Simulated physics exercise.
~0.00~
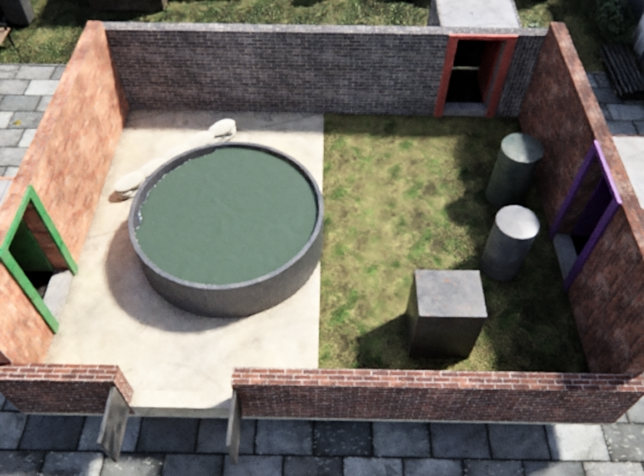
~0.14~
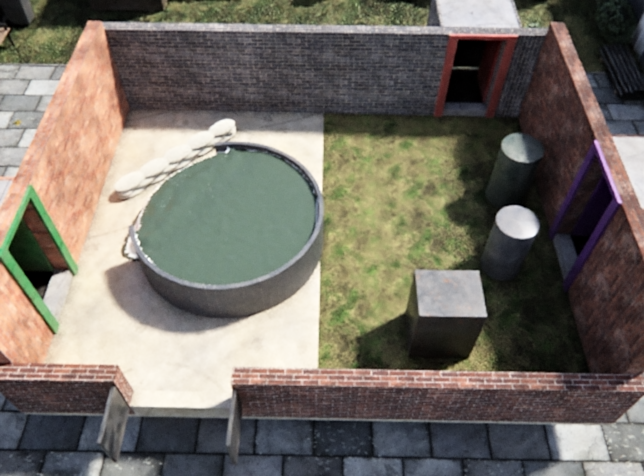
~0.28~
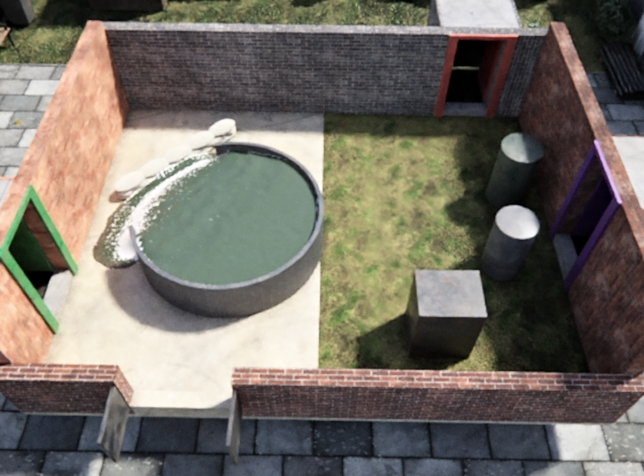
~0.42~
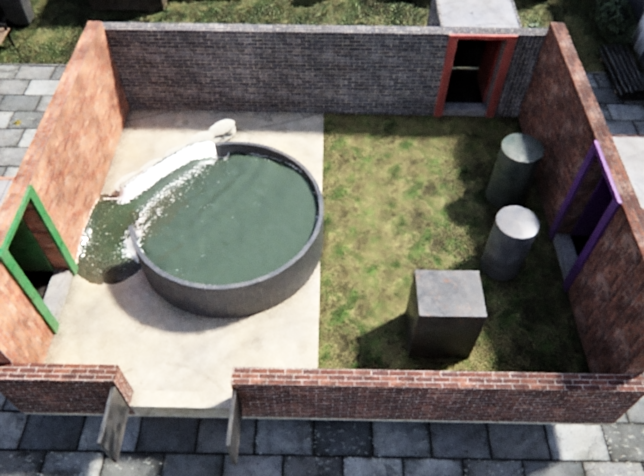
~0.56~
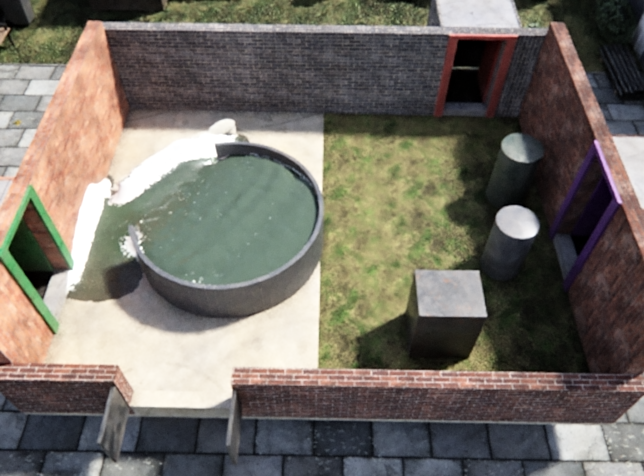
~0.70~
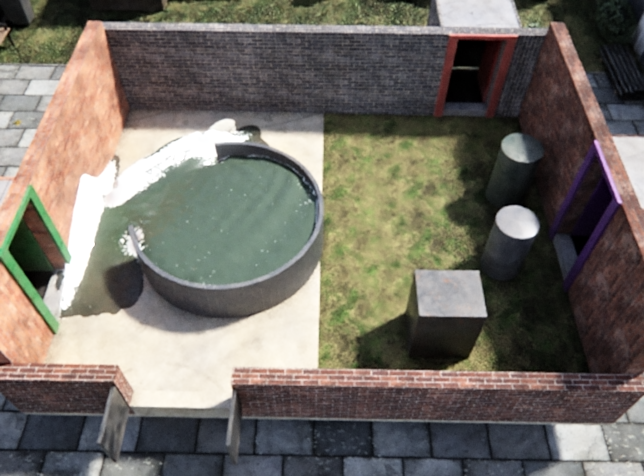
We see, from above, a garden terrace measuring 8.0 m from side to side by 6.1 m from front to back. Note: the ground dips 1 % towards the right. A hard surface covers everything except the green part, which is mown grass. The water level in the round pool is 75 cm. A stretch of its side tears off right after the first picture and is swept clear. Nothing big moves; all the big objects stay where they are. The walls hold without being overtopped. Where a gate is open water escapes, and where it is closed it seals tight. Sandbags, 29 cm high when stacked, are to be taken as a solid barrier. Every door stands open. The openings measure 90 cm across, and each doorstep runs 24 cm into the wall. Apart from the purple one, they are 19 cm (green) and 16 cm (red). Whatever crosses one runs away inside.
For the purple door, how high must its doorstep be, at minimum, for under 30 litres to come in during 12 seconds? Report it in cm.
It must be roughly 8.5 cm high.
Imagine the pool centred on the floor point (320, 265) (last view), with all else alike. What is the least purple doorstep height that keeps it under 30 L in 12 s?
You'd need some 10.0 cm.
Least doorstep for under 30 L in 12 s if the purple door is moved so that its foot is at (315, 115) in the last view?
About 10.5 cm.
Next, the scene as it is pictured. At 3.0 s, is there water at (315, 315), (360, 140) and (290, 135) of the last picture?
In turn: Not reached, wet, under water.
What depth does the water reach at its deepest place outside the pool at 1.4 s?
Around 60 centimetres.
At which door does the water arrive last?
Purple.
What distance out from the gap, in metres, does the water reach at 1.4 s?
It gets close to 3.8 metres out.
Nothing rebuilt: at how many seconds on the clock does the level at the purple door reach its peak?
Some 12.0 s, more or less.
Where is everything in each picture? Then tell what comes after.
The first frame shows the round pool at (227, 211) is whole and still, 75 cm deep; the purple door at (579, 224) is dry.
In the second frame, the front is at (125, 253), 0.3 m from the gap at (163, 197); 0.5 m2 of floor is wet, 75 cm left at the back.
In the third frame, the front is at (98, 249), 0.8 m from the gap at (164, 198); 1.6 m2 of floor is wet, 75 cm left at the back.
In the fourth frame, water pours out at (164, 199) and has run 1.2 m, to (100, 198); about 14 cm deep outside, 75 cm at the back.
In the fifth frame, the gap is at (164, 200), the front 1.3 m out at (107, 179); the back of the round pool holds 75 cm.
In the sixth frame, water pours out at (164, 200) and has run 1.6 m, to (114, 158); about 18 cm deep outside, 75 cm at the back; 5.9 m in a straight line remain to the purple door at (579, 224).
After 1.4 s water covers 30 % of the floor, deepest (60 cm) near (95, 214); it has not reached the purple door.
After 3.0 s water covers 50 % of the floor, deepest (40 cm) near (41, 375); it has not reached the purple door.
After 12.0 s water covers 95 % of the floor, deepest (17 cm) near (593, 400); 15 cm at the purple door, 0 litres in over its 20 cm doorstep.
At the purple door as built, the water arrived by 6.1 s and peaked near 15 cm at 12.0 s.
With a doorstep of 7 cm, 48 litres would have come in within the 12 s; with 9.5 cm, 18 litres. So under 30 litres takes about 8.5 cm.
